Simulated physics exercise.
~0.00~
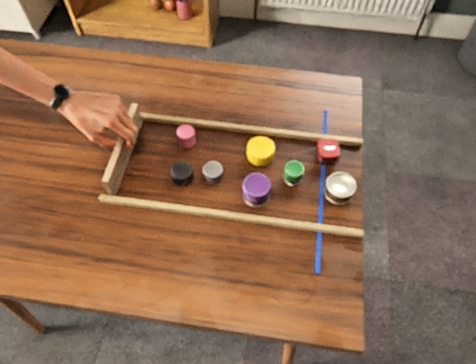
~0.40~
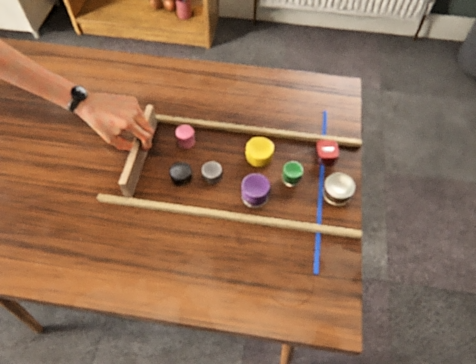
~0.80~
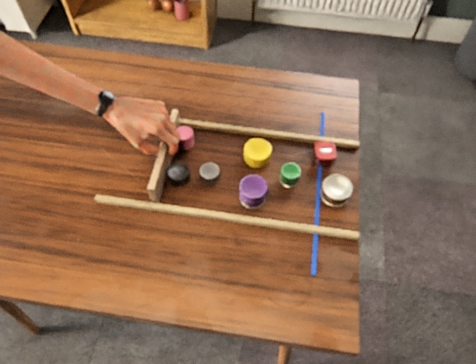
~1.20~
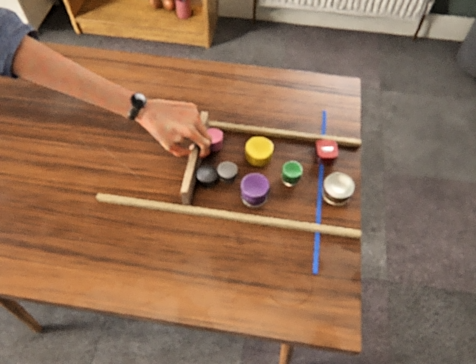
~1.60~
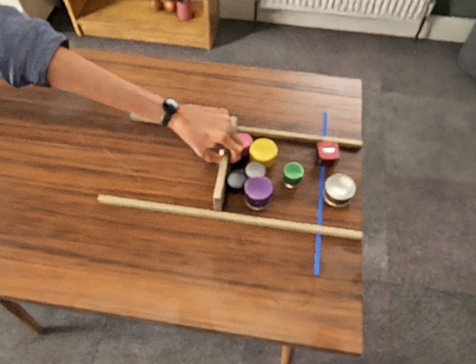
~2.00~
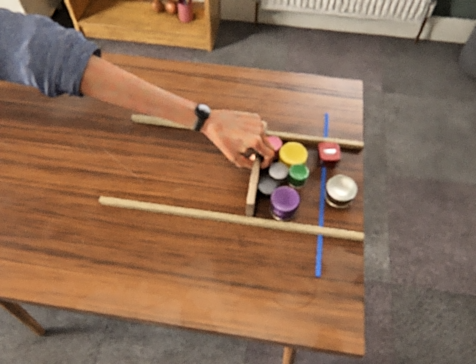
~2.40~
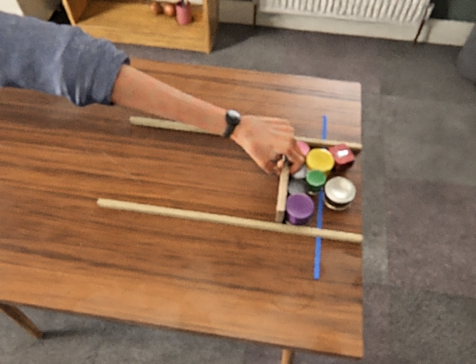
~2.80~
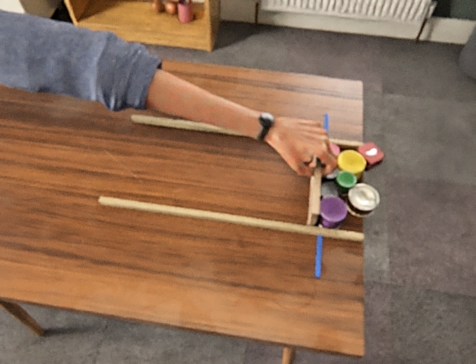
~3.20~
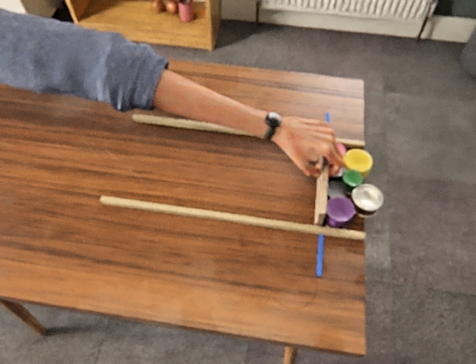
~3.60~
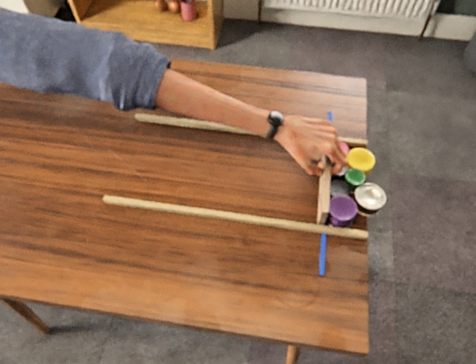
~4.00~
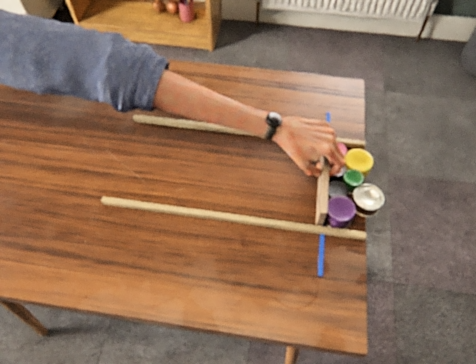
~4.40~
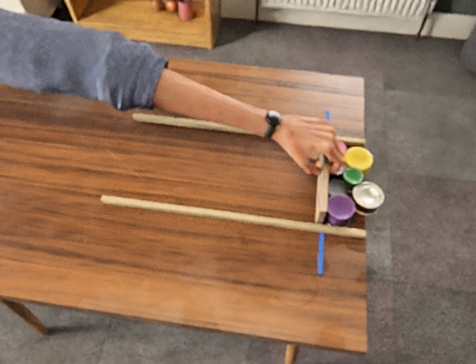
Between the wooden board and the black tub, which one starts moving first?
The wooden board starts moving first. The black tub stays where it is until the board has slid right and reached it.
